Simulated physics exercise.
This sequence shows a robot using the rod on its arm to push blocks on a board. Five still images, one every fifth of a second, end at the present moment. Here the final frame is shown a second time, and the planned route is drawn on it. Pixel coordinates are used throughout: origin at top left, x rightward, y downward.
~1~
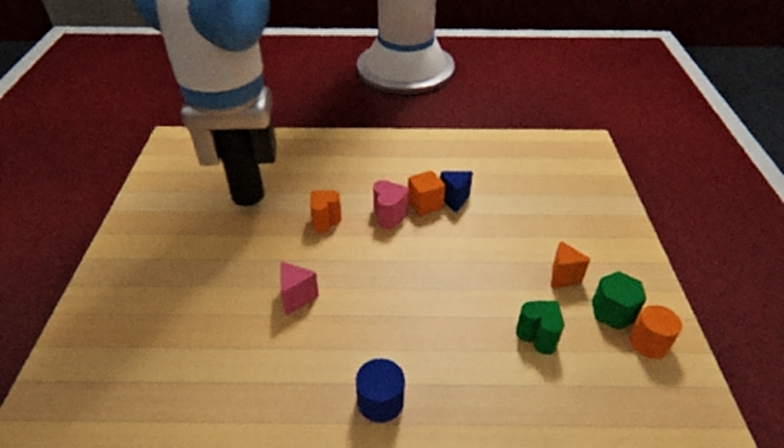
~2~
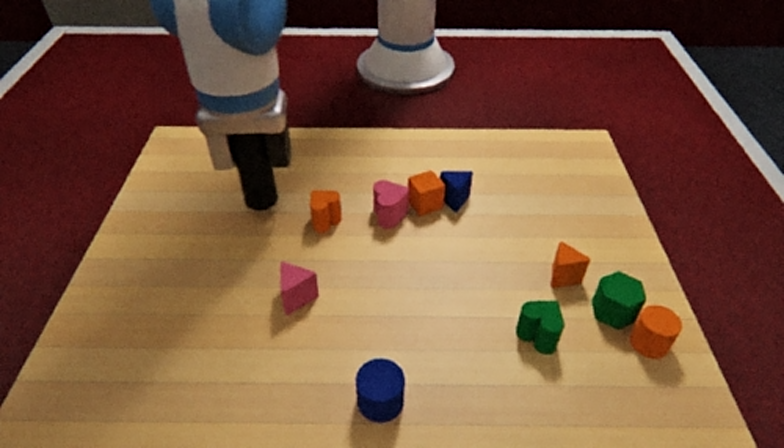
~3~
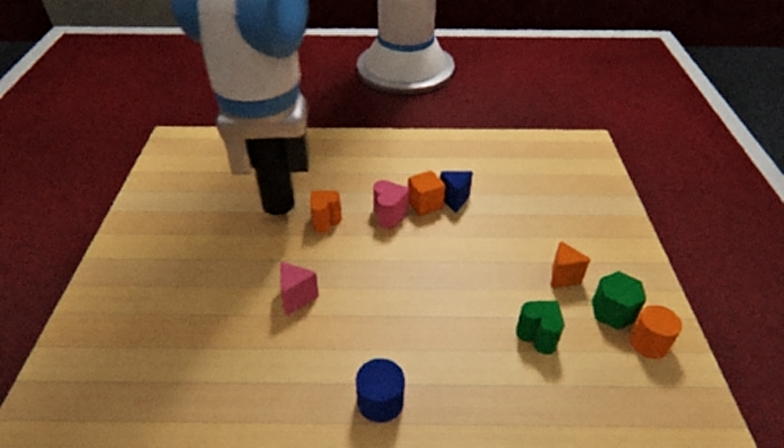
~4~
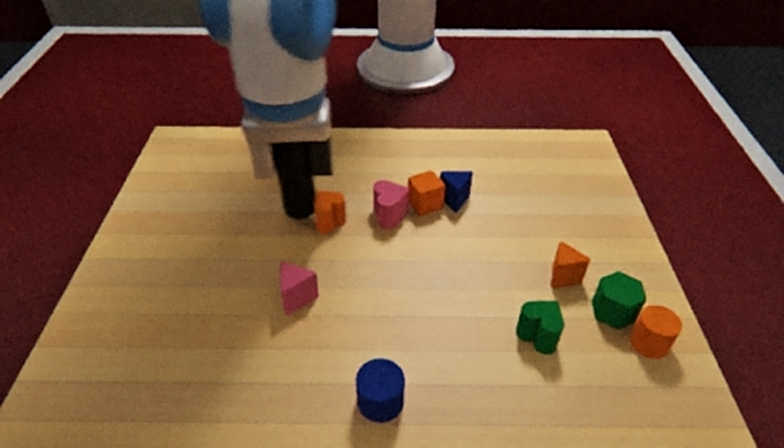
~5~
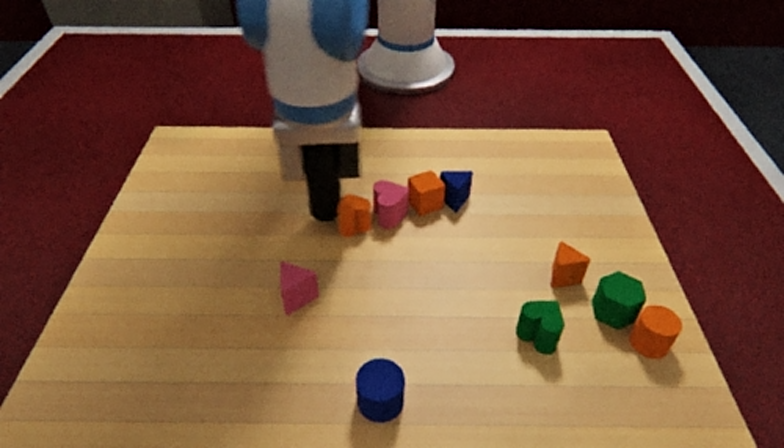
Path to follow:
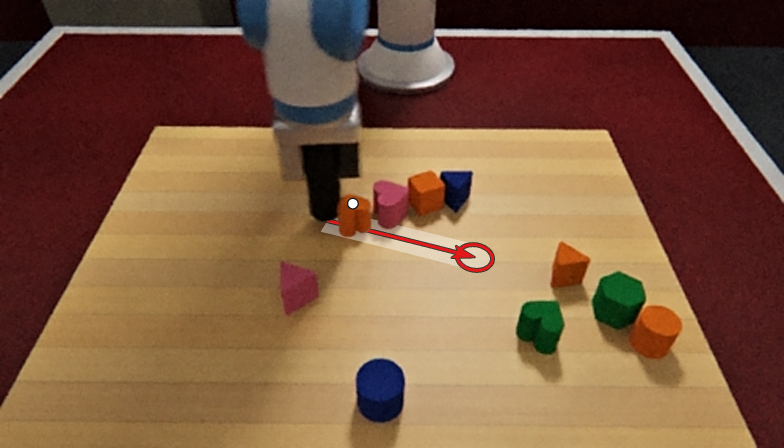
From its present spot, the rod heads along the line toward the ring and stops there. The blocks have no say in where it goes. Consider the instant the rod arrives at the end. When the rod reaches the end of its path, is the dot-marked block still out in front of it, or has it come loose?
The rod still drives it.
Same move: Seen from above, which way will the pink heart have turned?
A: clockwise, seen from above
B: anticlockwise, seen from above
The correct letter is B.
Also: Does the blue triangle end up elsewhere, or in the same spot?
It keeps its position.
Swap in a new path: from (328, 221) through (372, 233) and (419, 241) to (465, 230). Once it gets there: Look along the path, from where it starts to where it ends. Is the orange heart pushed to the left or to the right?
It moves off to the right.
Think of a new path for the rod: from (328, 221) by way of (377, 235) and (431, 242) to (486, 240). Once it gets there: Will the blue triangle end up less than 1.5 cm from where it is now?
I expect so.
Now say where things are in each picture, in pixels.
In the first frame, lower end of the rod (248, 196), tops of blocks, orange heart (323, 198), pink heart (389, 192), orange square (426, 181), blue triangle (457, 177).
In the second frame, rod (262, 200), blocks as before.
In the third frame, rod (279, 205), blocks as before.
In the fourth frame, rod (301, 208), orange heart (327, 199).
In the fifth frame, rod (327, 210), orange heart (353, 204), pink heart (389, 192), orange square (426, 181), blue triangle (457, 177).
The drawn path runs from (328, 221) directly to (475, 257); the dot is on the orange heart.
The first path, step by step. One third of the way, rod (375, 222); orange heart (403, 216); pink heart (394, 191), turned 25° anticlockwise.
Two thirds of the way, rod (426, 234); orange heart (456, 230); pink heart (398, 191), turned 45° anticlockwise.
At the end, rod (476, 247); orange heart (509, 243); pink heart (398, 191), turned 45° anticlockwise; orange square not moved; blue triangle not moved.
